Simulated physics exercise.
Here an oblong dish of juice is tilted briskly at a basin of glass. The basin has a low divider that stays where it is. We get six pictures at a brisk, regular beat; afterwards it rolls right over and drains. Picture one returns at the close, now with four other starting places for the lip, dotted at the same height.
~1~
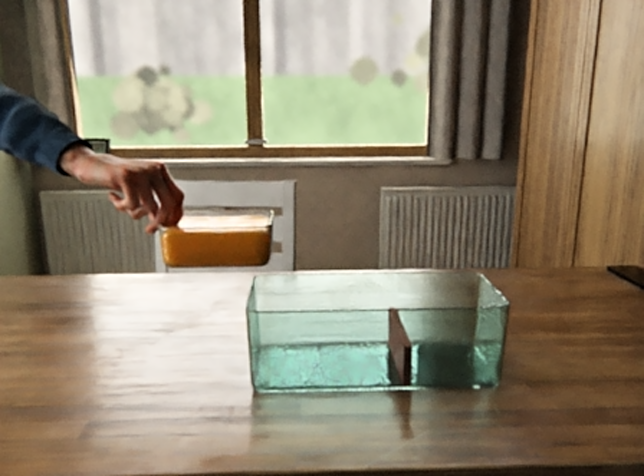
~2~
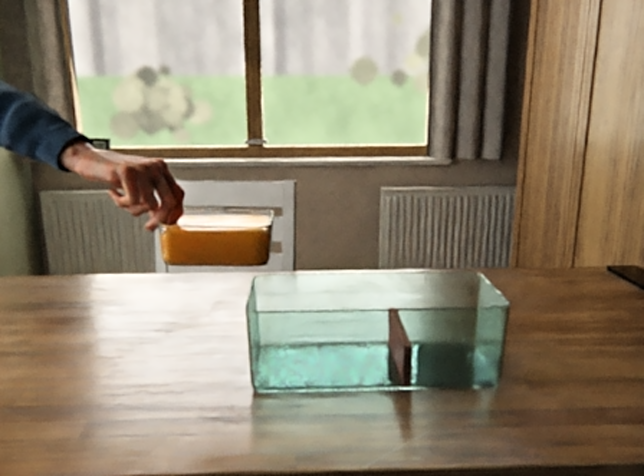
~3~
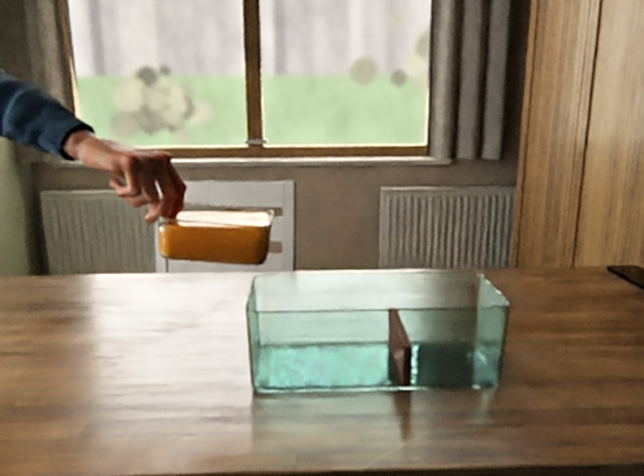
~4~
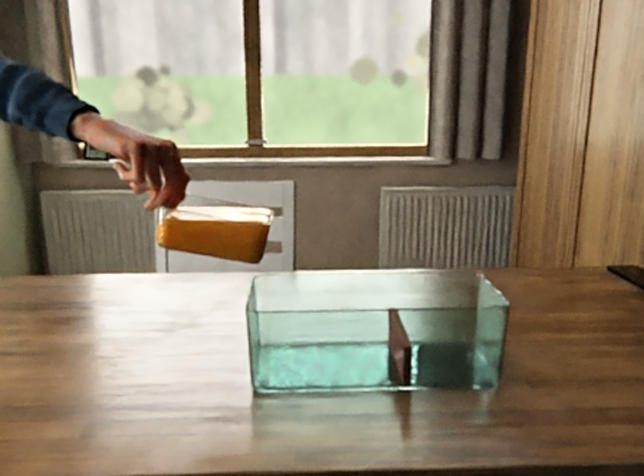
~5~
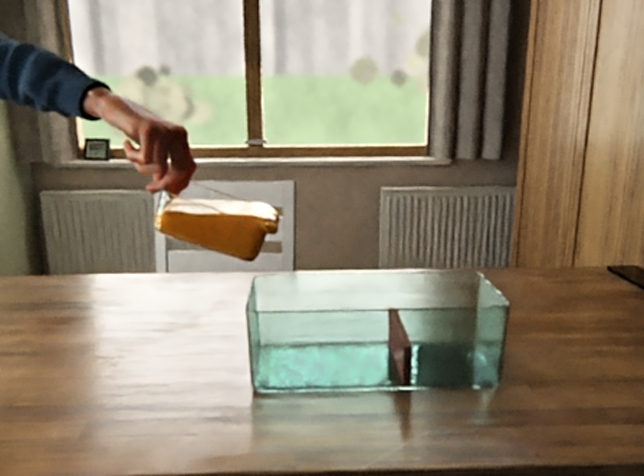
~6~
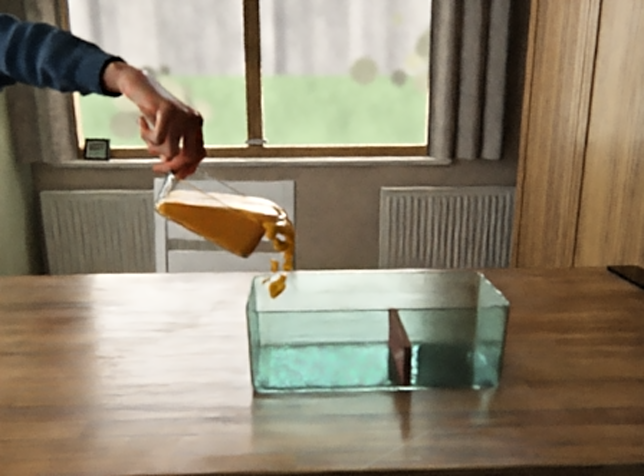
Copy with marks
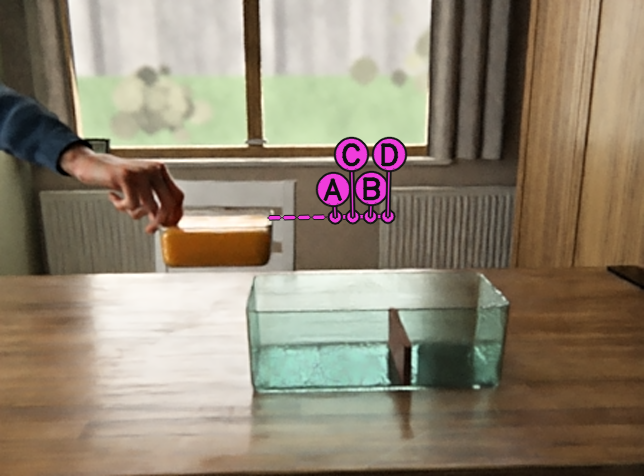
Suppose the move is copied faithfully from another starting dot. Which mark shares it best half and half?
A is best.
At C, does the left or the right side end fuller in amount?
The right one.
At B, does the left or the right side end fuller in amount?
More ends on the right.
On the marked copy, A at (335, 217); B at (370, 216); C at (352, 216); D at (387, 216).
Choosing A, about 46 % ends left of the wall and 52 % right of it.
Choosing B, about 6 % ends left of the wall and 93 % right of it.
Choosing C, about 26 % ends left of the wall and 72 % right of it.
Choosing D, about 3 % ends left of the wall and 96 % right of it.
